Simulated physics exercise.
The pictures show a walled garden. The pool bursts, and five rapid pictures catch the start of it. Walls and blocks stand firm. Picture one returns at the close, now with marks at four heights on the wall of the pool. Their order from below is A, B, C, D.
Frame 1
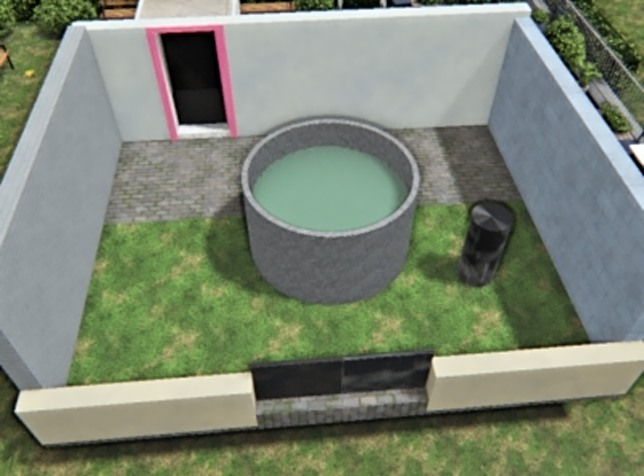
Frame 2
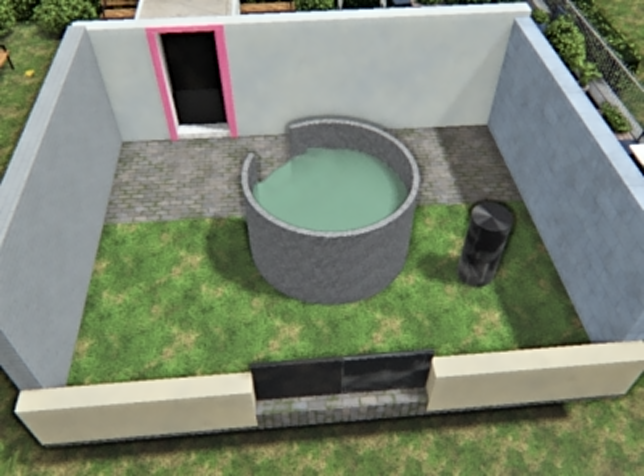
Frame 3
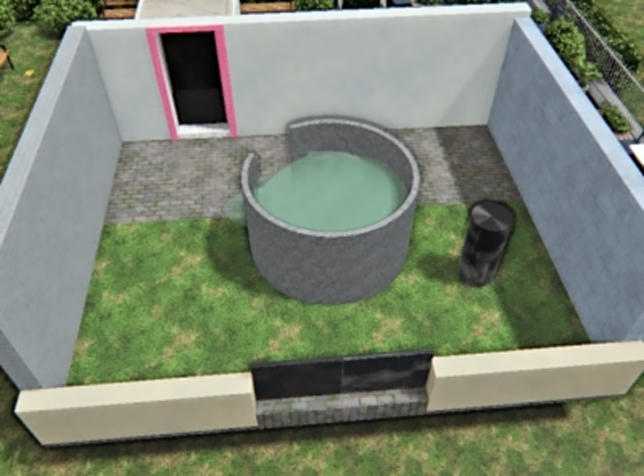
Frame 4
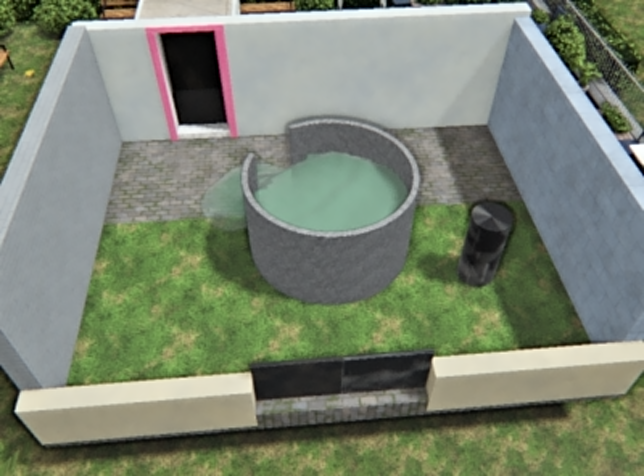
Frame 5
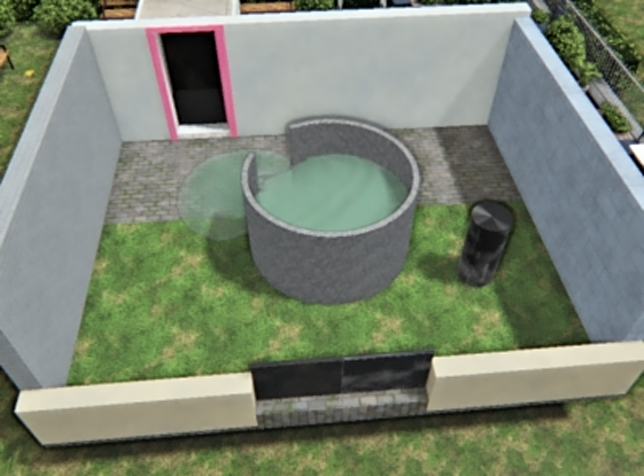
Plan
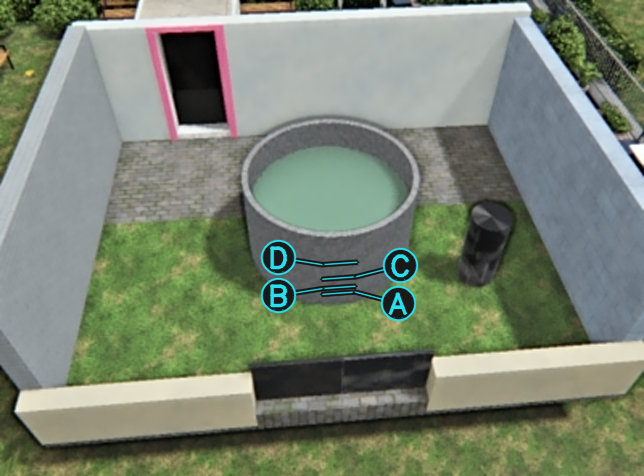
Round stone pool in a walled garden losing a section of its back-left wall, green water spreading out across the paving.
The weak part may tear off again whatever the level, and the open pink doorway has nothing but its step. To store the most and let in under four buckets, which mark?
Choose B.
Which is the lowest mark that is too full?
C.
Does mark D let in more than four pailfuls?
Yes.
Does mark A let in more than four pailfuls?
No, not at all.
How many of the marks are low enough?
Two of them.
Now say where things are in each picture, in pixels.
Water in the pool at rest, its middle at (330, 194); foot of the pink doorway at (205, 138); shut gate at (342, 363), in the first picture.
Water covers 1 % of the ground, its front hidden from here, in the second picture.
Front seen at (227, 206), 2 % of the ground wet, in the third picture.
Front seen at (207, 201), 5 % of the ground wet, in the fourth picture.
Front seen at (214, 157), 10 % of the ground wet, in the fifth picture.
On the marked copy, A at (338, 293); B at (338, 287); C at (339, 278); D at (339, 263); from the bottom up A, B, C, D.
If A is chosen, nothing gets over.
If B is chosen, a splash gets over, under a bucket.
If C is chosen, about 11 bucketfuls get in.
If D is chosen, dozens of bucketfuls pour in.
